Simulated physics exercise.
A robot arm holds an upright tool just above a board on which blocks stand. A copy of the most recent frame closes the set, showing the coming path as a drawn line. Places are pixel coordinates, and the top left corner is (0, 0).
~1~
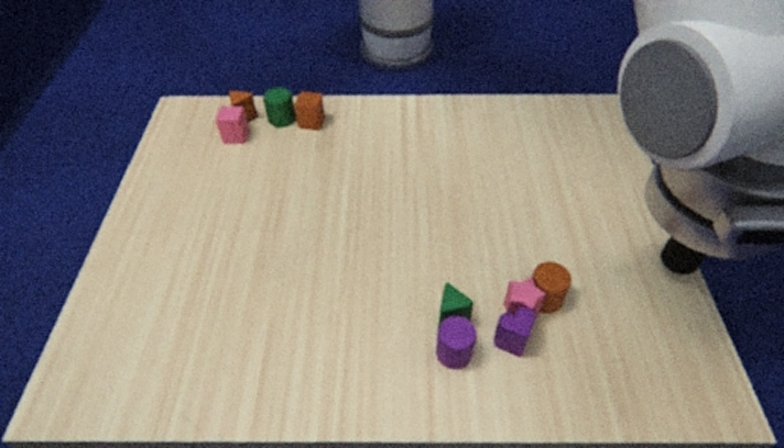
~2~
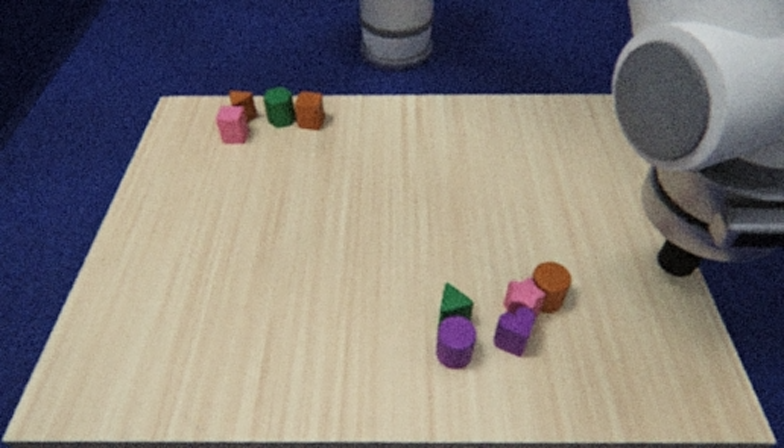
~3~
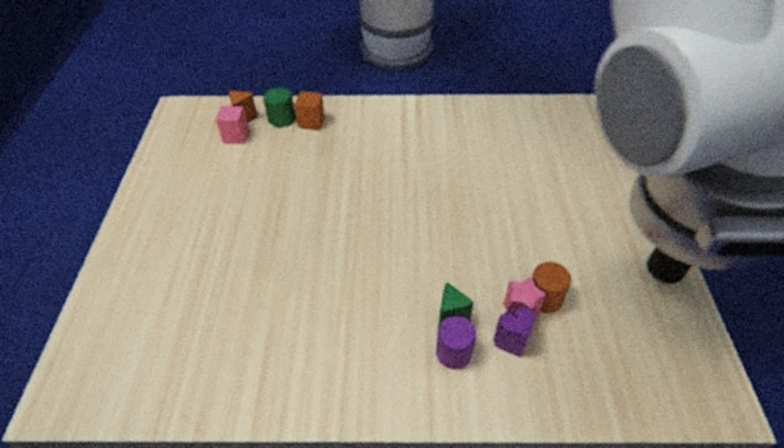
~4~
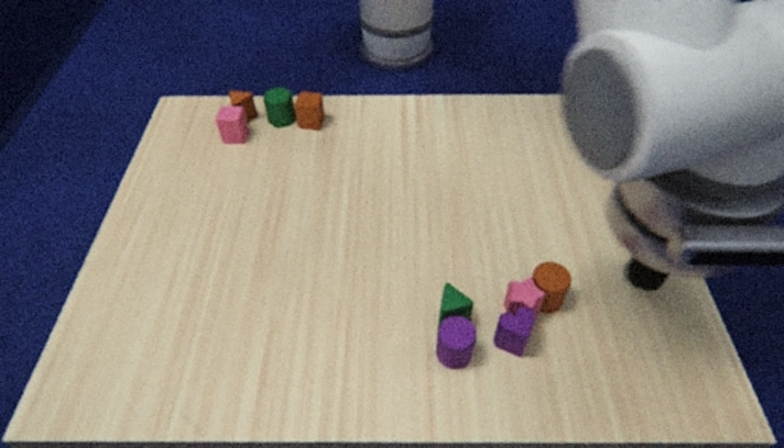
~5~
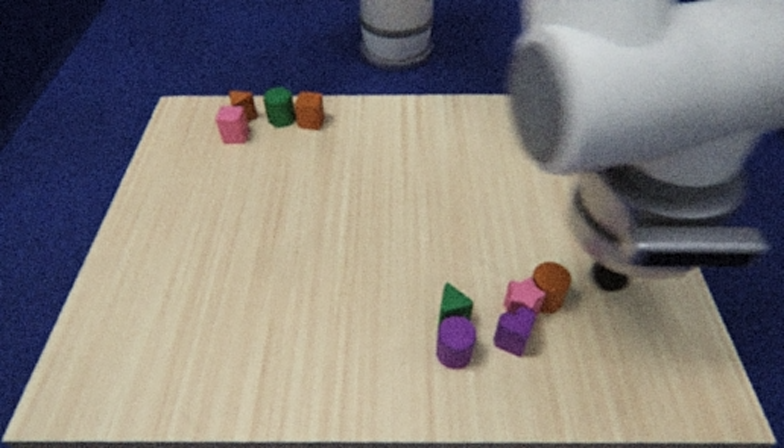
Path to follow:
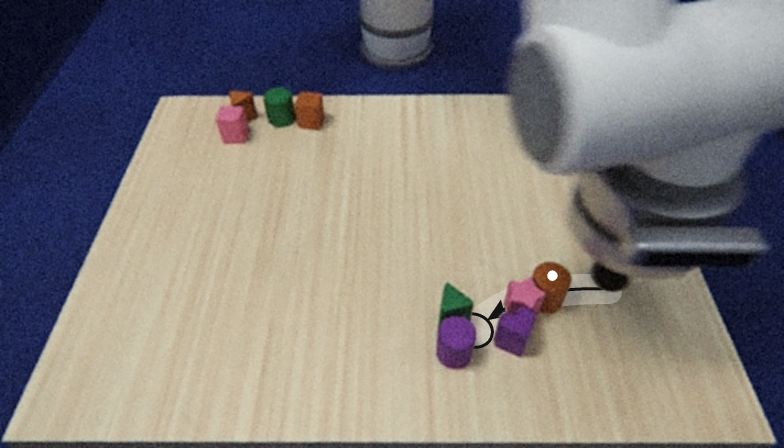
The robot arm moves left above the board toward the orange cylinder while the blocks stay still.
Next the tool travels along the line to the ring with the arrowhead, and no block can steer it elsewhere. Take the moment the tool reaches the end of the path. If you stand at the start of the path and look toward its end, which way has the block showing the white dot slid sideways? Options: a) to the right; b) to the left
My pick is a.
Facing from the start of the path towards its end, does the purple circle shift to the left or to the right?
Picture yourself facing from the start of the path to its end: The purple circle moves off to your left.
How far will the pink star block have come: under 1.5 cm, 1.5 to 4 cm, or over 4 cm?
The displacement of the pink star block is above 4 cm.
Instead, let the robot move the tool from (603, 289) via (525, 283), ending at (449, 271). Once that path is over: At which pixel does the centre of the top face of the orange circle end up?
The top centre is at (477, 282).
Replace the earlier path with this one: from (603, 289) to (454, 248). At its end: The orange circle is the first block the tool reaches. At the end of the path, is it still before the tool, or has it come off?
The block lies off to the side or behind.
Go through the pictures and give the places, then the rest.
Tool's lower end at (679, 261); green triangle at (454, 298); purple circle at (457, 332); pink star block at (526, 292); orange circle at (552, 276), in the first frame.
Tool at (676, 263); blocks still, in the second frame.
Tool at (665, 269); blocks still, in the third frame.
Tool at (644, 276); blocks still, in the fourth frame.
Tool at (609, 277); green triangle at (454, 298); purple circle at (457, 332); pink star block at (526, 292); orange circle at (552, 276), in the fifth frame.
Drawn move, from (603, 289) by way of (555, 291) and (511, 305) to (473, 330); the dot is on the orange circle.
On the path given first. One third of the way, tool at (559, 280); pink star block at (508, 300), turned 35° anticlockwise; orange circle at (529, 277).
Two thirds of the way, tool at (514, 294); green triangle at (449, 302), turned 40° clockwise; pink star block at (482, 309); orange circle at (479, 280).
At the end, tool at (476, 319); green triangle at (421, 307), turned 45° clockwise; purple circle at (439, 353); pink star block at (450, 324), turned 145° anticlockwise; orange circle at (448, 285).
